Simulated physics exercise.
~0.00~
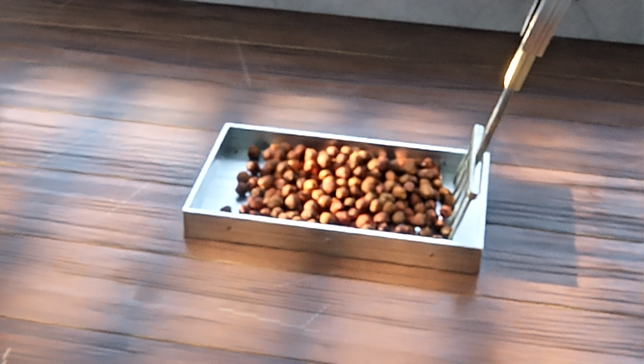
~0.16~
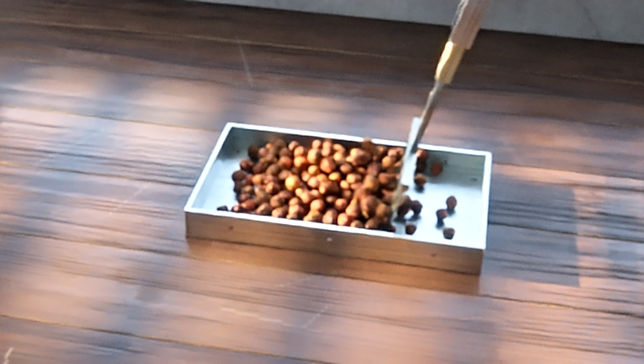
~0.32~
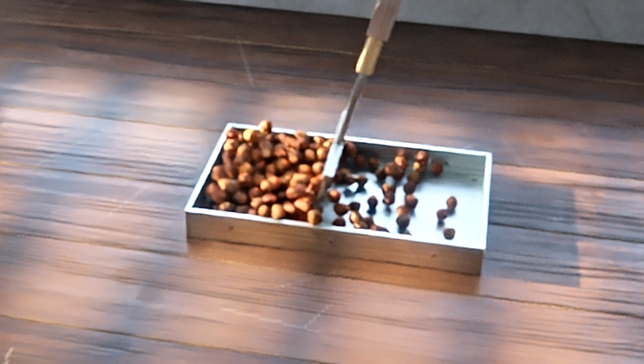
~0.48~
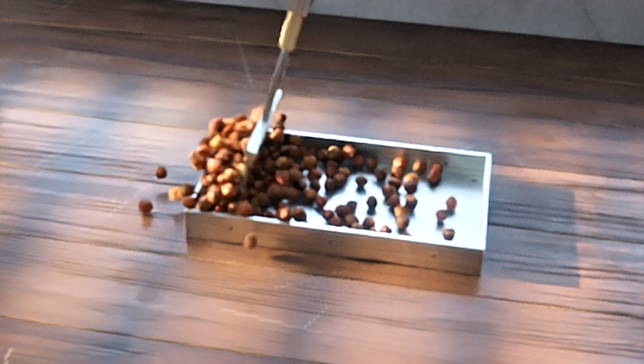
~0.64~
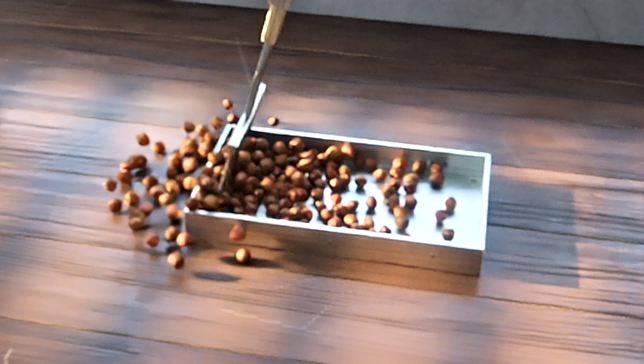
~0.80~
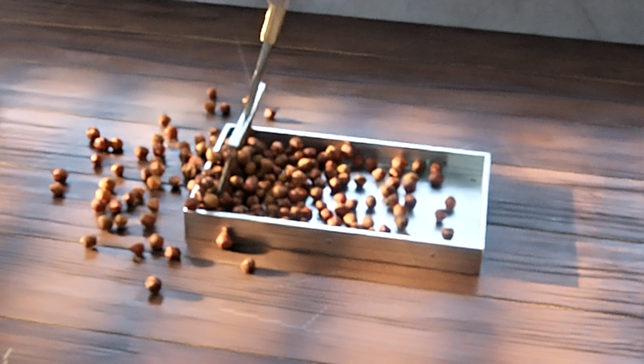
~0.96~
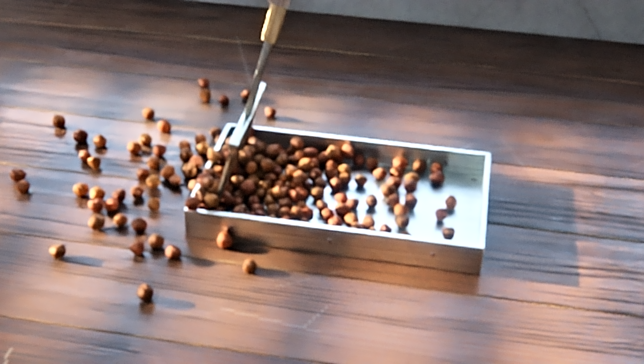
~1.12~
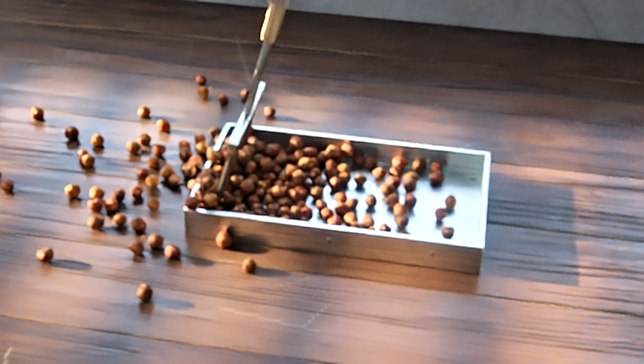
A comb-like tool on a slender handle enters the right end of a shallow metal trough of hazelnuts resting on a wooden table. It sweeps left, pushing most of the nuts ahead of it while some stay scattered behind on the bright trough floor. The nuts bunch into a steep heap at the left end, and several begin tumbling over the edge. The tool stops near that end as more spill out and roll left across the planks. Finally the nuts settle, with a minority scattered on the table and most still in the unmoved trough.
